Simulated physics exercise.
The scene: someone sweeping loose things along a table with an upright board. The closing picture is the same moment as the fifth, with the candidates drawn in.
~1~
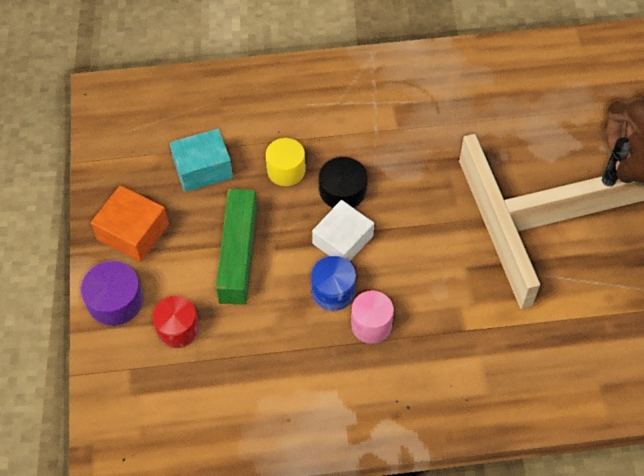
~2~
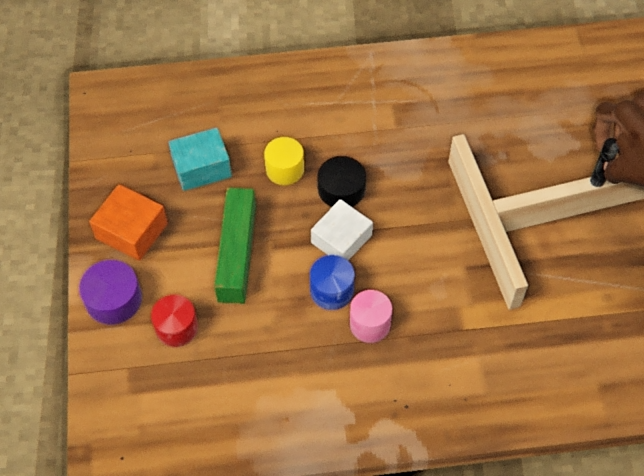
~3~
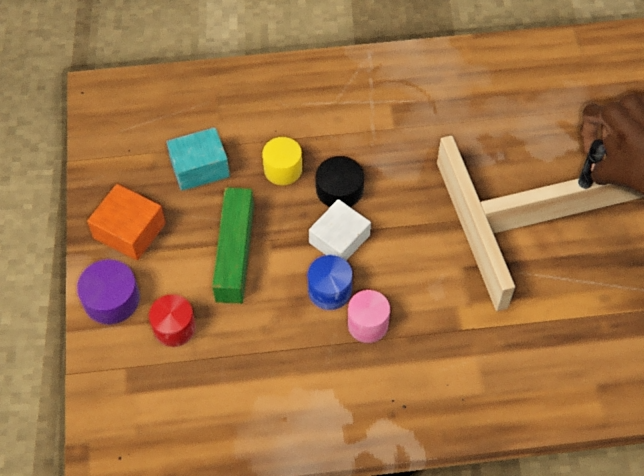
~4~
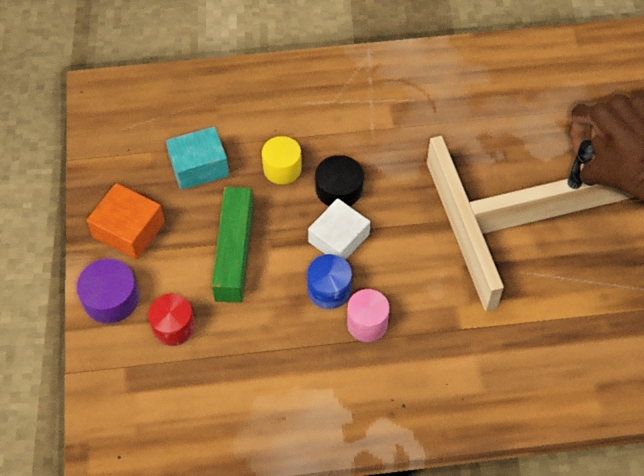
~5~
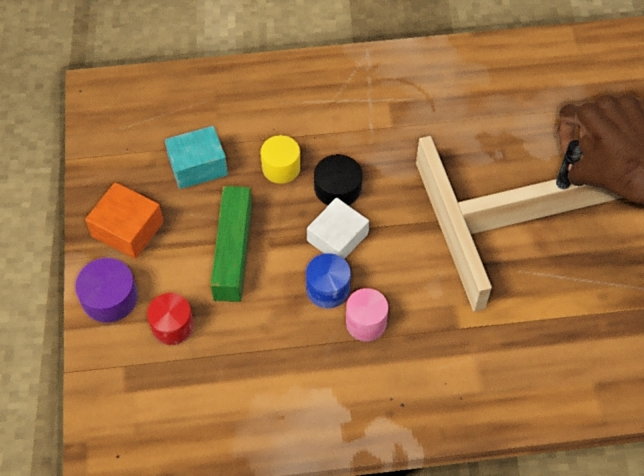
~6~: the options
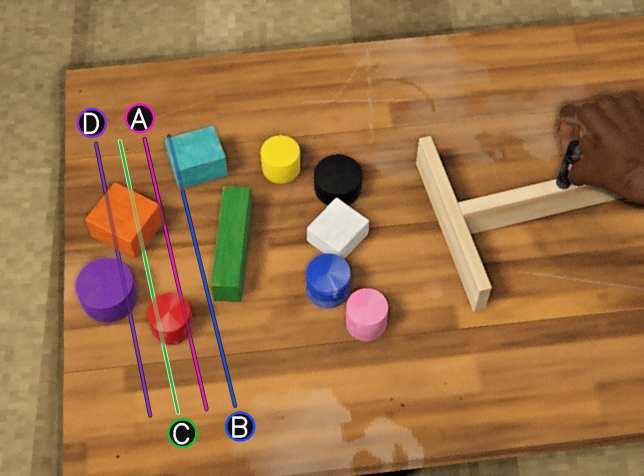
On a wooden tabletop, a hand at the right slowly pushed a T-shaped wooden board leftward toward a group of colourful blocks and round pieces, which stayed in their places, still untouched.
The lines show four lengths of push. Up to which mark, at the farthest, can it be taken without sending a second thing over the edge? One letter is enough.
It should halt at A.
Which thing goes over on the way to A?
The orange block goes over.
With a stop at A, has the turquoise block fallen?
By then, no.
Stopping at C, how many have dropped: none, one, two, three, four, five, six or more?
Two.
On the marked copy, A at (173, 264); B at (200, 261); C at (147, 267); D at (121, 269).
With A. Early on, board (353, 220); pink tin (352, 318); yellow tin (277, 158).
Further on, board (251, 231); orange block (119, 222); red tin (162, 326).
At the end, board (174, 239); orange block over the edge; purple tin (73, 299); one fallen.
As for the rest, B is within the limit but short; C drops two; D drops three.
